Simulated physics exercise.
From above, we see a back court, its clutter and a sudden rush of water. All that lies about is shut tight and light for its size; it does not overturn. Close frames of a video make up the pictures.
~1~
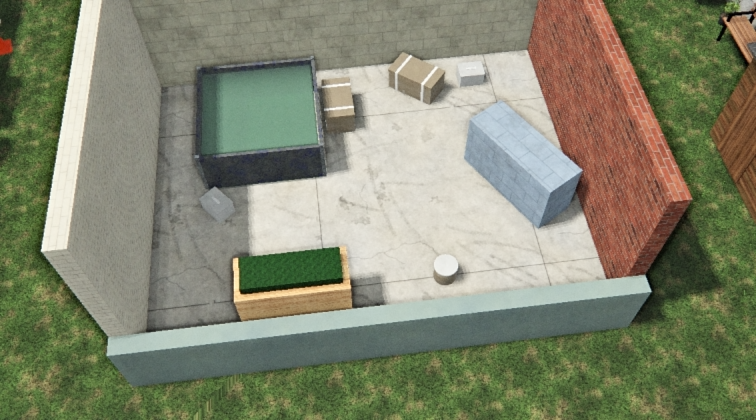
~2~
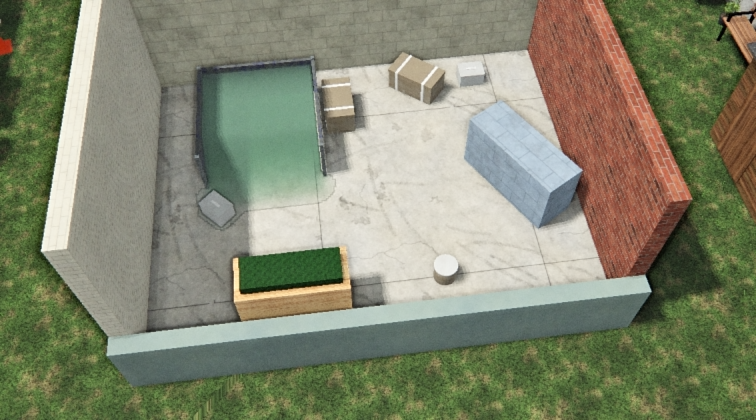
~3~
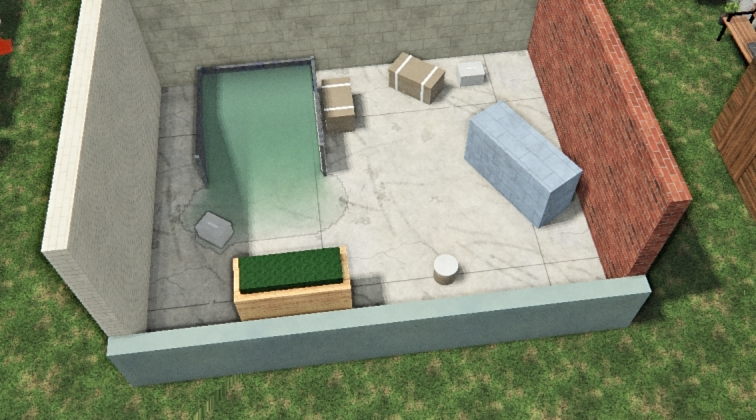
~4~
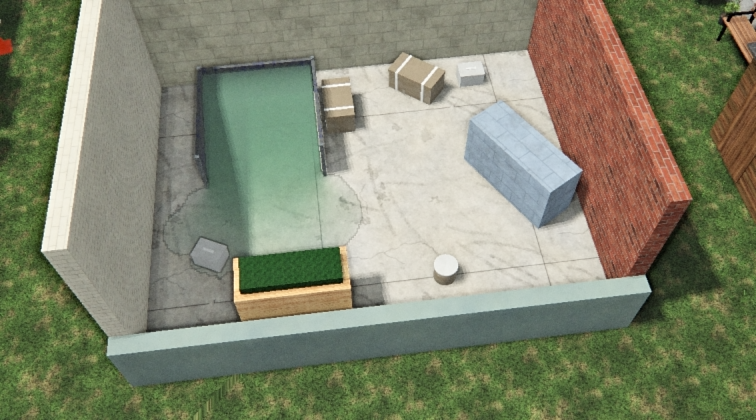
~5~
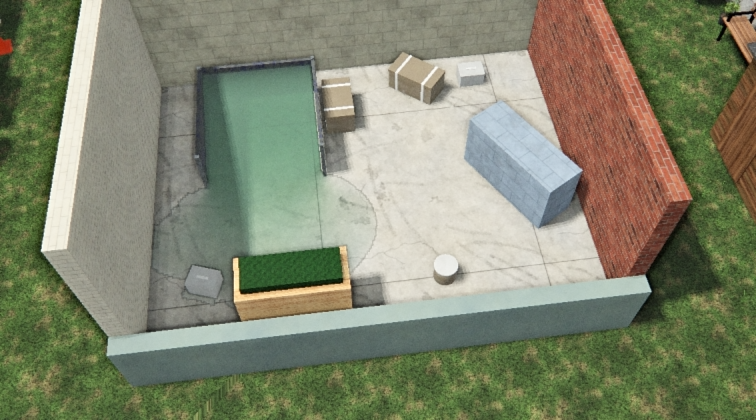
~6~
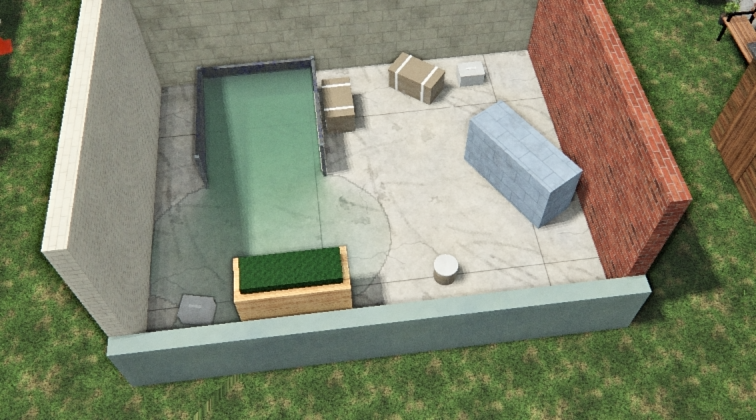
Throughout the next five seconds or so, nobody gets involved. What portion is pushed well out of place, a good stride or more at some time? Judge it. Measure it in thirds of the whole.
The share is one to two thirds of the whole.
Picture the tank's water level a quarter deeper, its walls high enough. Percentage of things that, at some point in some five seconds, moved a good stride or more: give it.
About 40 in every hundred loose things.
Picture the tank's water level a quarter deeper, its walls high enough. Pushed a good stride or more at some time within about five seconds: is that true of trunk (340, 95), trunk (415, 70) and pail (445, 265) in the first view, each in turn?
In sequence: Fell short, fell short and went the distance.
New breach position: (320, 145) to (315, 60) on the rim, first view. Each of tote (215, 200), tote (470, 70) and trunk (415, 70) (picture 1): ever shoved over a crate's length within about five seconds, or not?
In turn: Stayed short, cleared that distance, cleared that distance.
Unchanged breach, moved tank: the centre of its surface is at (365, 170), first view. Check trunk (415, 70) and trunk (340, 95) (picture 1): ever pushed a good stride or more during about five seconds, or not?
The first one fell short, the second fell short.
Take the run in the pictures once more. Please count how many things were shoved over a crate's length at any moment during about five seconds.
I make it 2 in total.
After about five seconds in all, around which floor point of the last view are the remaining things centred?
(406, 160).
A moment on, 1 of 5 are well off their spots; 1 afloat.
Next, 2 of 5 are well off their spots; 1 afloat.
Later, 2 of 5 are well off their spots; 2 afloat.
In the end, 2 of 5 are well off their spots, and 2 have been at some point; 2 afloat.
